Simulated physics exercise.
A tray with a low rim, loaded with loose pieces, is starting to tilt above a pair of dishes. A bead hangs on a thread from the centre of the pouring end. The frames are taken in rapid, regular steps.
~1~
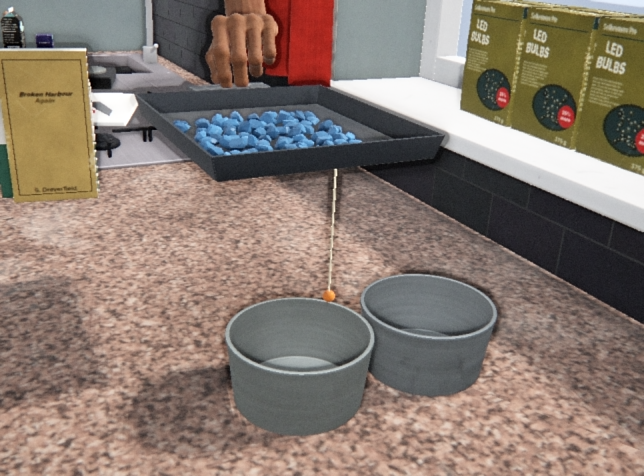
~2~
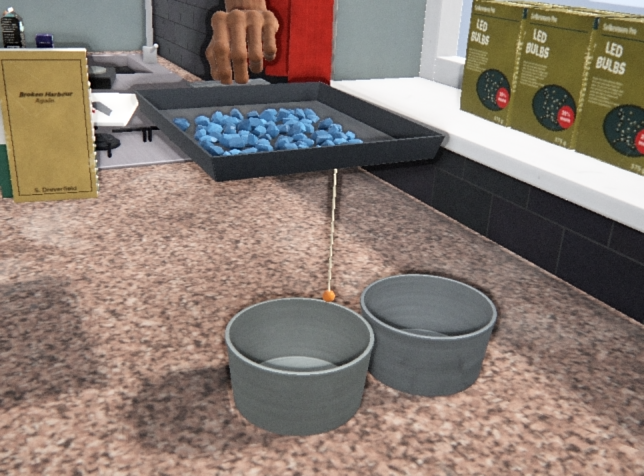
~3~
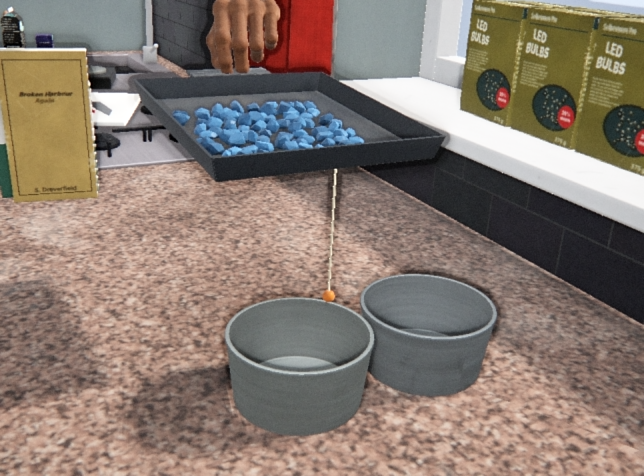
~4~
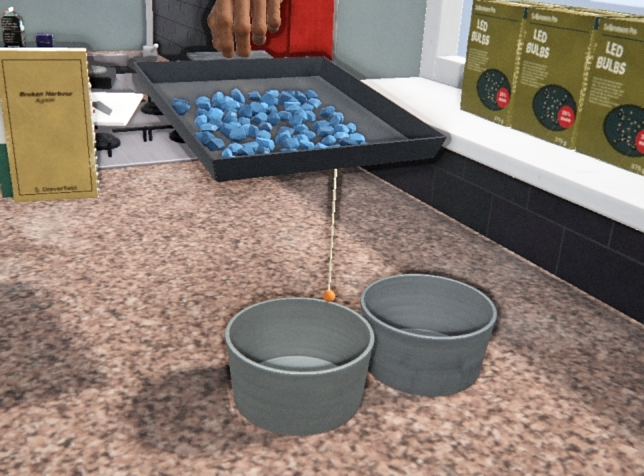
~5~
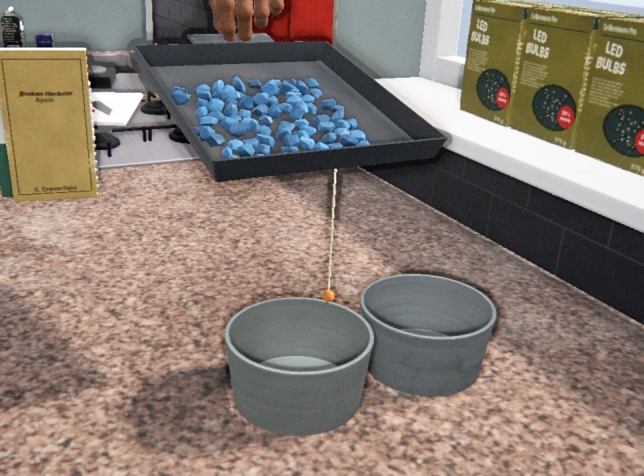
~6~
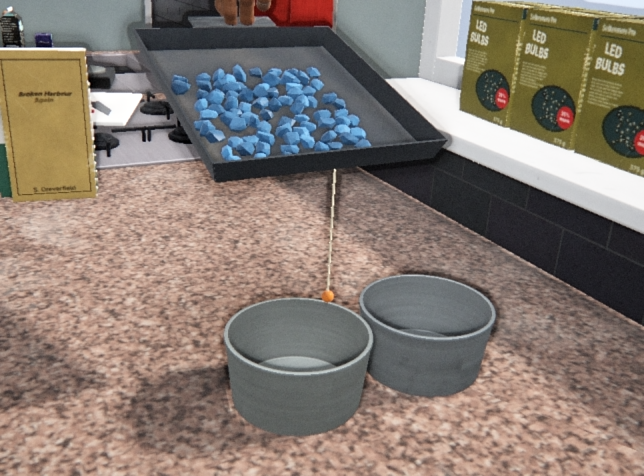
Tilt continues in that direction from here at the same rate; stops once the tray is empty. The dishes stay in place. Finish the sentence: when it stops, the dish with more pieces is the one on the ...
Left.
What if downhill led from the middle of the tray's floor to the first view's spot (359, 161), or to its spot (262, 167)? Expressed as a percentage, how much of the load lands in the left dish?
20 per cent, then 50 per cent.
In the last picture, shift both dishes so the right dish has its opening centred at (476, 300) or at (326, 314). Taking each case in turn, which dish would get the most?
First try: The leftmost dish. Second try: The rightmost dish.
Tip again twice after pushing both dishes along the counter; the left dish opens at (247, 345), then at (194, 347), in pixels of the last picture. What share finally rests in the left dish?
First placement: Some 40 %; second placement: Some 10 %.
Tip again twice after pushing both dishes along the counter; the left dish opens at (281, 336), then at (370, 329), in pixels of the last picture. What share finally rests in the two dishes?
About 70 per cent, then about 60 per cent.
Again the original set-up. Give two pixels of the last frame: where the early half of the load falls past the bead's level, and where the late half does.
The opening half passes (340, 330), the closing half (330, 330).
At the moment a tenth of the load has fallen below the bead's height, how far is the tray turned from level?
My estimate is some 85 degrees.
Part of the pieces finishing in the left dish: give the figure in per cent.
Near 50 %.
Shortly afterwards, tray tipped steeply; the whole lot on the tray.
Next, tray tipped right over; the bulk on the tray; a little in the left dish; a little in the right dish; only a few outside both; a little in the air.
Some moments later, tray tipped past a quarter turn; near half in the left dish; a little in the right dish; near a third outside both.
In the end, tray tipped past a quarter turn; near half in the left dish; a little in the right dish; near a third outside both.
